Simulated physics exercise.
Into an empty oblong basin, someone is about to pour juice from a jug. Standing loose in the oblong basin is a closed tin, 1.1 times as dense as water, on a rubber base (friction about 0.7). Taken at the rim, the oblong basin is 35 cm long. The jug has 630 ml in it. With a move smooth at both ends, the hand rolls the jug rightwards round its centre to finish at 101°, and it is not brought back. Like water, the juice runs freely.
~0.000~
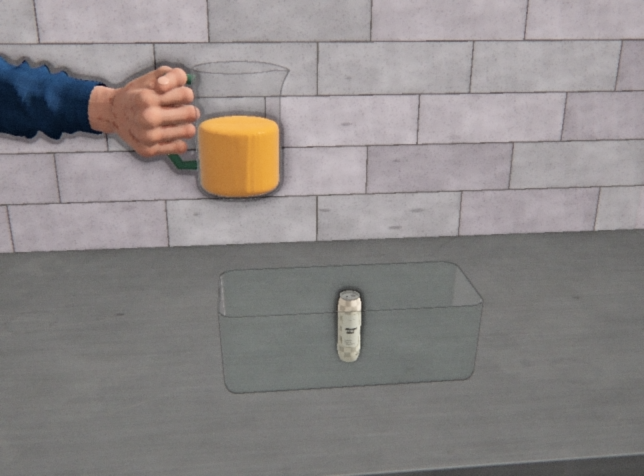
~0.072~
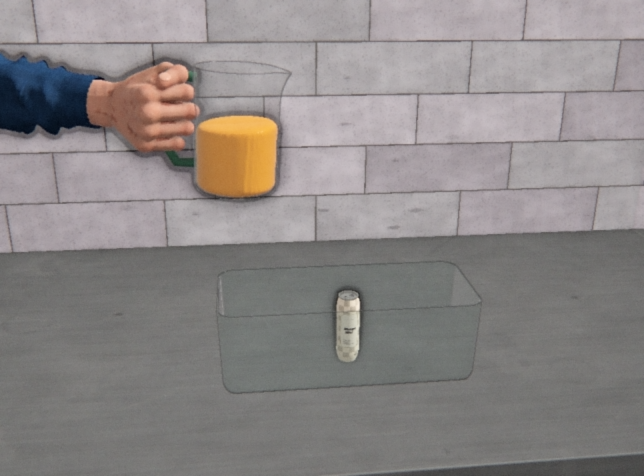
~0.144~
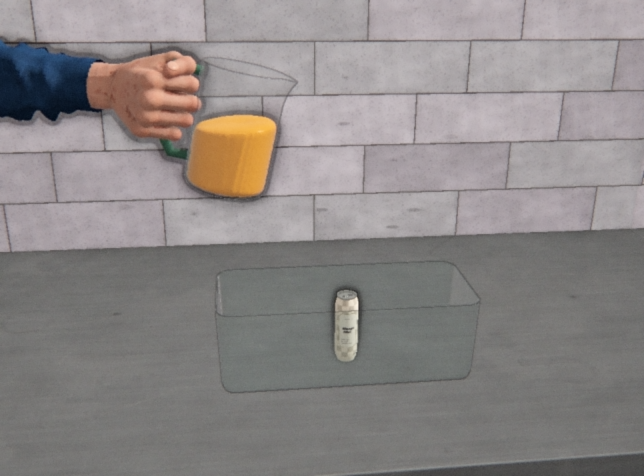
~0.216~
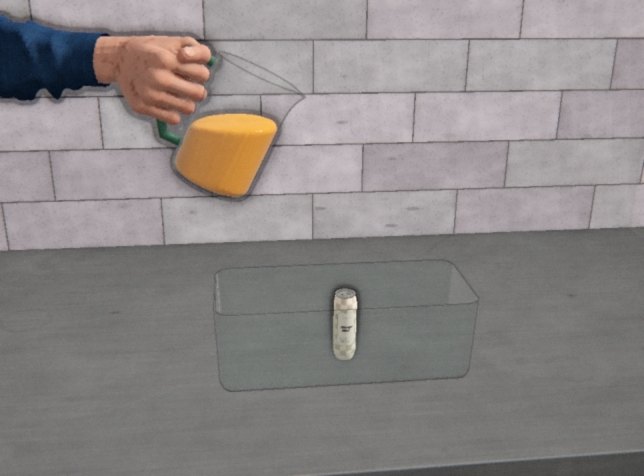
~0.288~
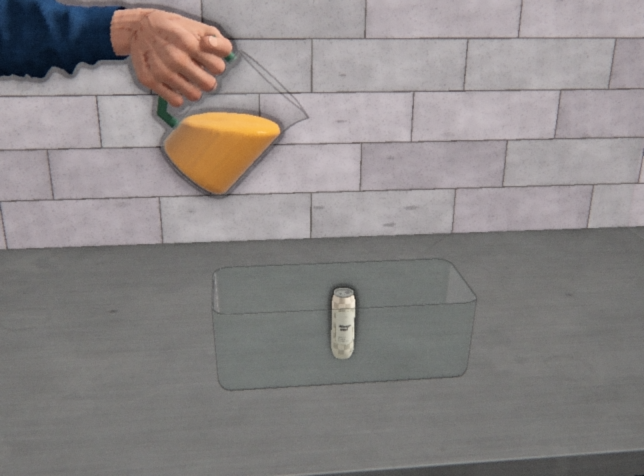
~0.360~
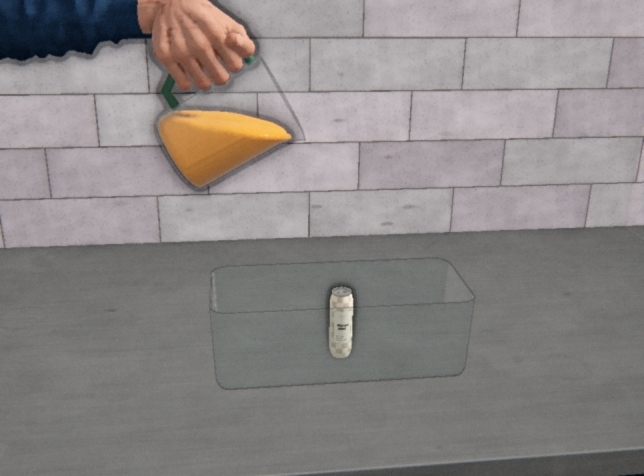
A hand tilting a glass jug of orange juice rightwards above a clear, empty oblong basin with a small tin standing inside.
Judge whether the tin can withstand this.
It will weather it.
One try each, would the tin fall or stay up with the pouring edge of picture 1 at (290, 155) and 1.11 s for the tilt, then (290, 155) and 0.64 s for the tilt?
Run one: It tumbles. Run two: It tumbles.
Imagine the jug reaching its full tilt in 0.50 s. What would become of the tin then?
Outcome - the tin stays erect.
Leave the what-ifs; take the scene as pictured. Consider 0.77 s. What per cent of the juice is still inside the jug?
Roughly 28 per cent.
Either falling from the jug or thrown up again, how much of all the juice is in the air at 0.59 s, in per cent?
Close to 28 in a hundred.
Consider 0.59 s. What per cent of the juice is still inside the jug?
Roughly 70 %.
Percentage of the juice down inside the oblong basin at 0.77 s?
About 38 %.
By 0.59 s the tilt is 100° and 70 per cent is still to pour; the tin stands where it began.
By 0.77 s the tilt is 101° and 29 per cent is still to pour; the tin stands where it began.
By 0.94 s the tilt is 101° and 10 per cent is still to pour; the tin stands where it began.
By 1.14 s the tilt is 101° and 3 per cent is still to pour; the tin stands where it began.
At rest the tin stands where it began.
